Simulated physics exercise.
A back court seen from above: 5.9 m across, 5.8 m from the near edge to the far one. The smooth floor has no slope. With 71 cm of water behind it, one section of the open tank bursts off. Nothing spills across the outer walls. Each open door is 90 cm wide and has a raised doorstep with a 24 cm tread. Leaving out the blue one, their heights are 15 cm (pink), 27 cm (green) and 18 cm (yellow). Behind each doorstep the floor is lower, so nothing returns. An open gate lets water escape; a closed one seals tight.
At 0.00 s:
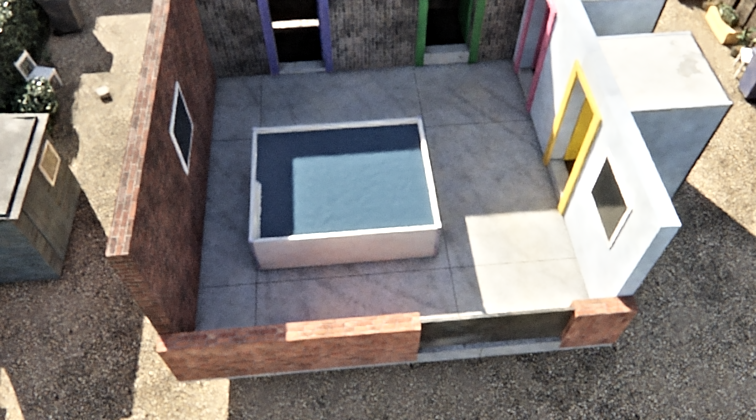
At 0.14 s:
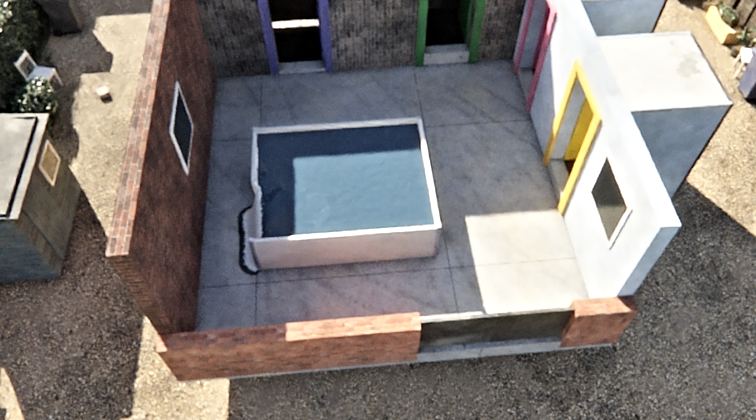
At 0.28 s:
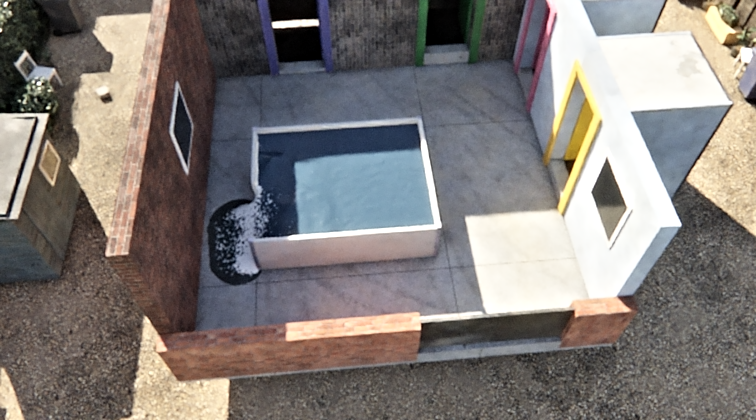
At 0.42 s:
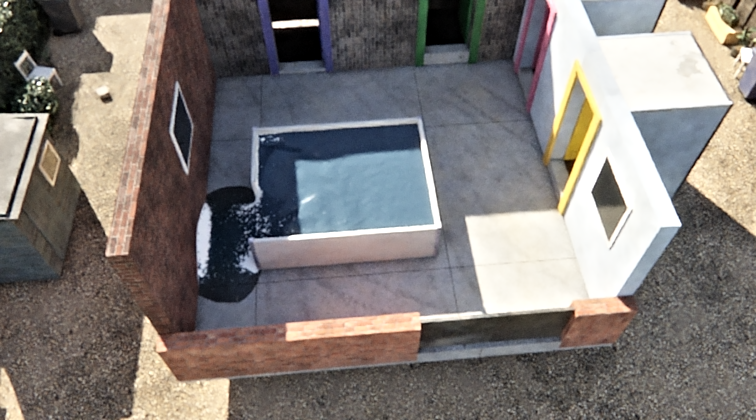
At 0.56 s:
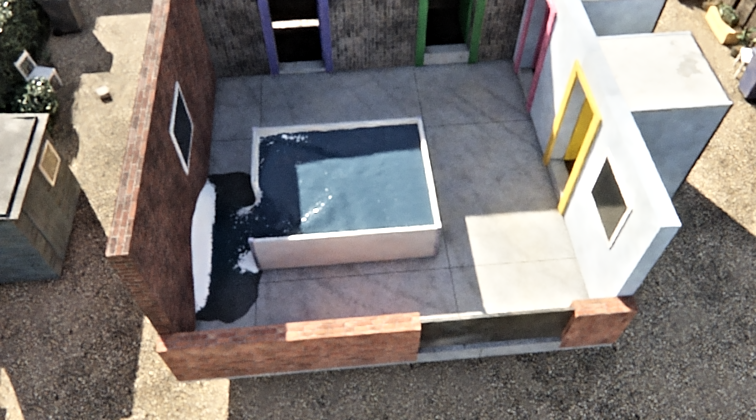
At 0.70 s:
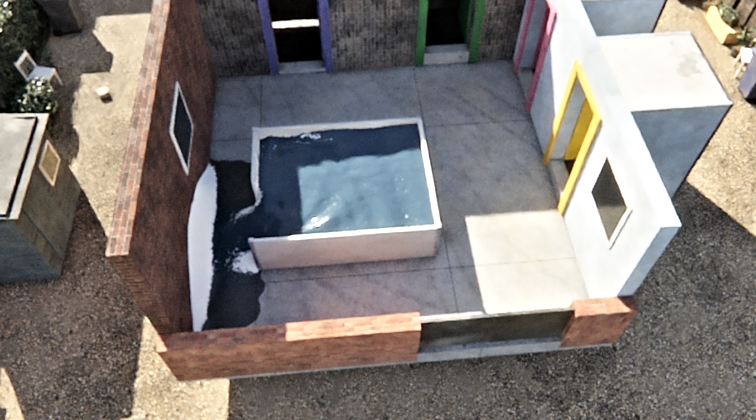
Water sits still in an open white tank in a walled court, then breaks out through a gap at the tank's left side. It pours onto the grey floor in a dark, foaming pool, reaches the brick wall on the left, and spreads along its base while ripples cross the tank.
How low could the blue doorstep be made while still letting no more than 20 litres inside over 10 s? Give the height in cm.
Close to 15 cm is just enough.
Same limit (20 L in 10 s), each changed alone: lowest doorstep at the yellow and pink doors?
Roughly 9.0 cm at yellow and 16 cm at pink.
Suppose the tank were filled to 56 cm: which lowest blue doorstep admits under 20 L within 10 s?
Some 11.0 cm.
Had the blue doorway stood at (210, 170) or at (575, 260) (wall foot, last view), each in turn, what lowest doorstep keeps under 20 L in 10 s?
Roughly 9.0 and 24 cm.
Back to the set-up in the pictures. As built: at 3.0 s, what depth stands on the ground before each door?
Depths in cm: Pink 0, blue 17, green 0, yellow 0.
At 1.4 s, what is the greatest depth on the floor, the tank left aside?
About 62 cm.
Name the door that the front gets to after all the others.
Last comes the pink one.
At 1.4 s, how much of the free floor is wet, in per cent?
About 20 per cent.
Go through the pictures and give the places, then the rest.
Still water, 71 cm deep, in the open tank at (342, 178); the blue door at (297, 31) is dry, in the first picture.
The front is at (242, 219), 0.3 m from the gap at (259, 228); 0.3 m2 of floor is wet, 71 cm left at the back, in the second picture.
The front is at (212, 231), 0.8 m from the gap at (260, 230); 0.9 m2 of floor is wet, 71 cm left at the back, in the third picture.
The gap is at (260, 231), the front 1.0 m out at (207, 199); the back of the open tank holds 71 cm, in the fourth picture.
Water pours out at (260, 231) and has run 1.2 m, to (209, 179); about 13 cm deep outside, 71 cm at the back, in the fifth picture.
Water pours out at (260, 230) and has run 1.5 m, to (210, 163); about 14 cm deep outside, 71 cm at the back; the blue door at (297, 31), 3.9 m from the gap, is still 2.6 m from the nearest water, in the sixth picture.
After 1.4 s water covers 20 % of the floor, deepest (62 cm) near (194, 357); it has not reached the blue door.
After 3.0 s water covers 55 % of the floor, deepest (46 cm) near (195, 345); 17 cm at the blue door, 21 litres in over its 8 cm doorstep.
After 10.0 s water covers 100 % of the floor, deepest (18 cm) near (402, 142); 9 cm at the blue door, 122 litres in over its 8 cm doorstep.
At the blue door as built, the water arrived by 2.0 s and peaked near 17 cm at 2.8 s.
With a doorstep of 13 cm, 37 litres would have come in within the 10 s; with 17.5 cm, 7 litres. So under 20 litres takes about 15 cm.
